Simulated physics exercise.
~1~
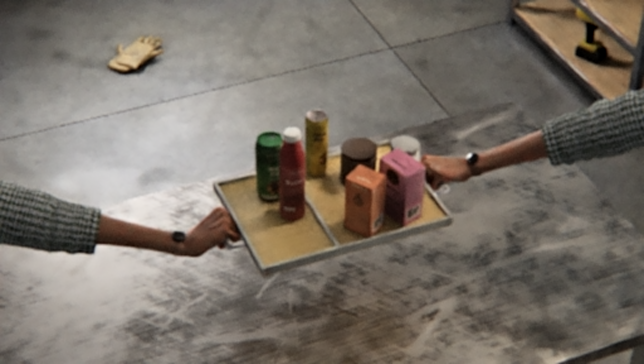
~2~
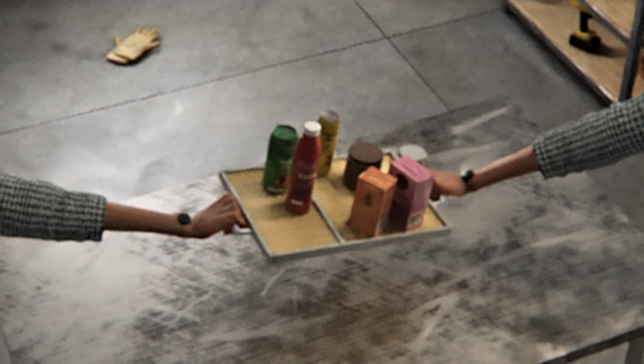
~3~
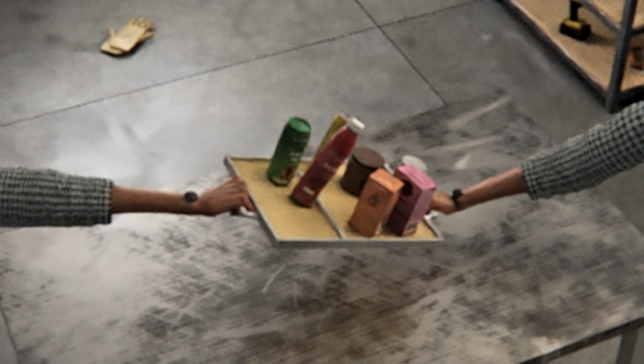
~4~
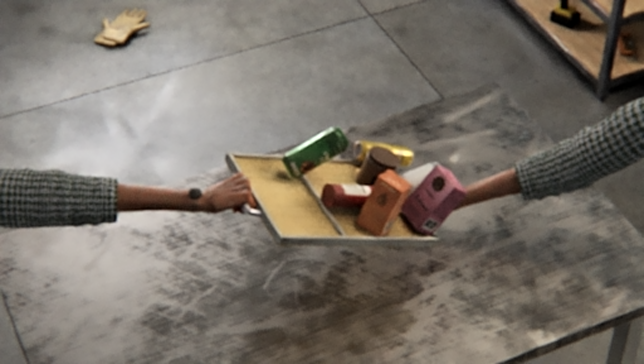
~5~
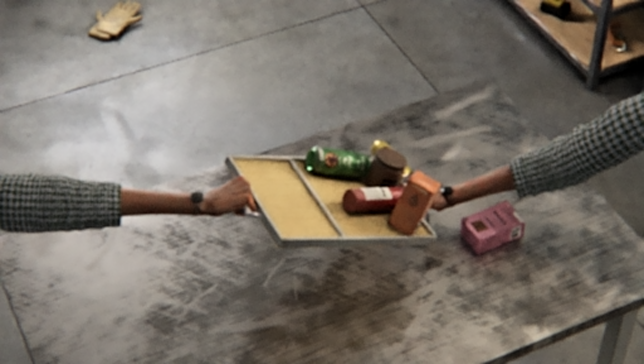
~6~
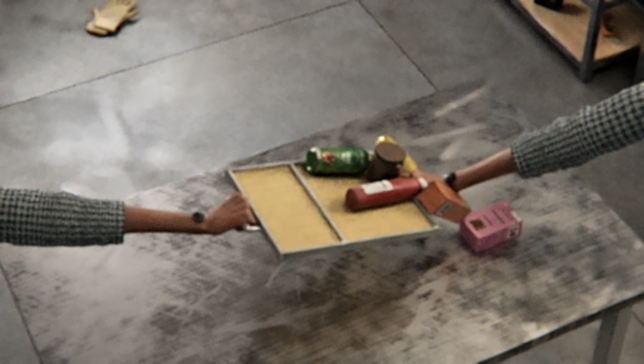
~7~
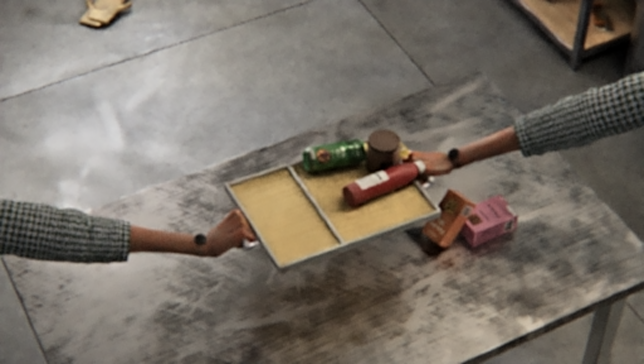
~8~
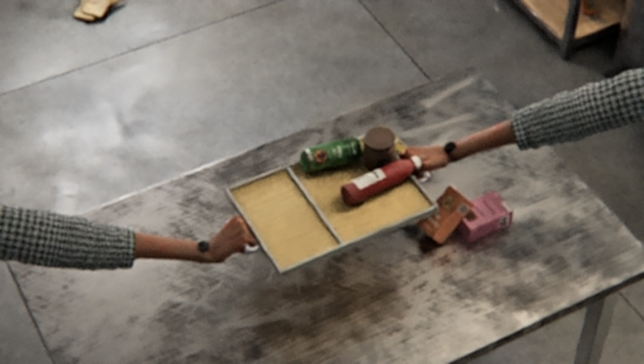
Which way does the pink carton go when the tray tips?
It moves to the right, going off the tray's right end and landing on the table.
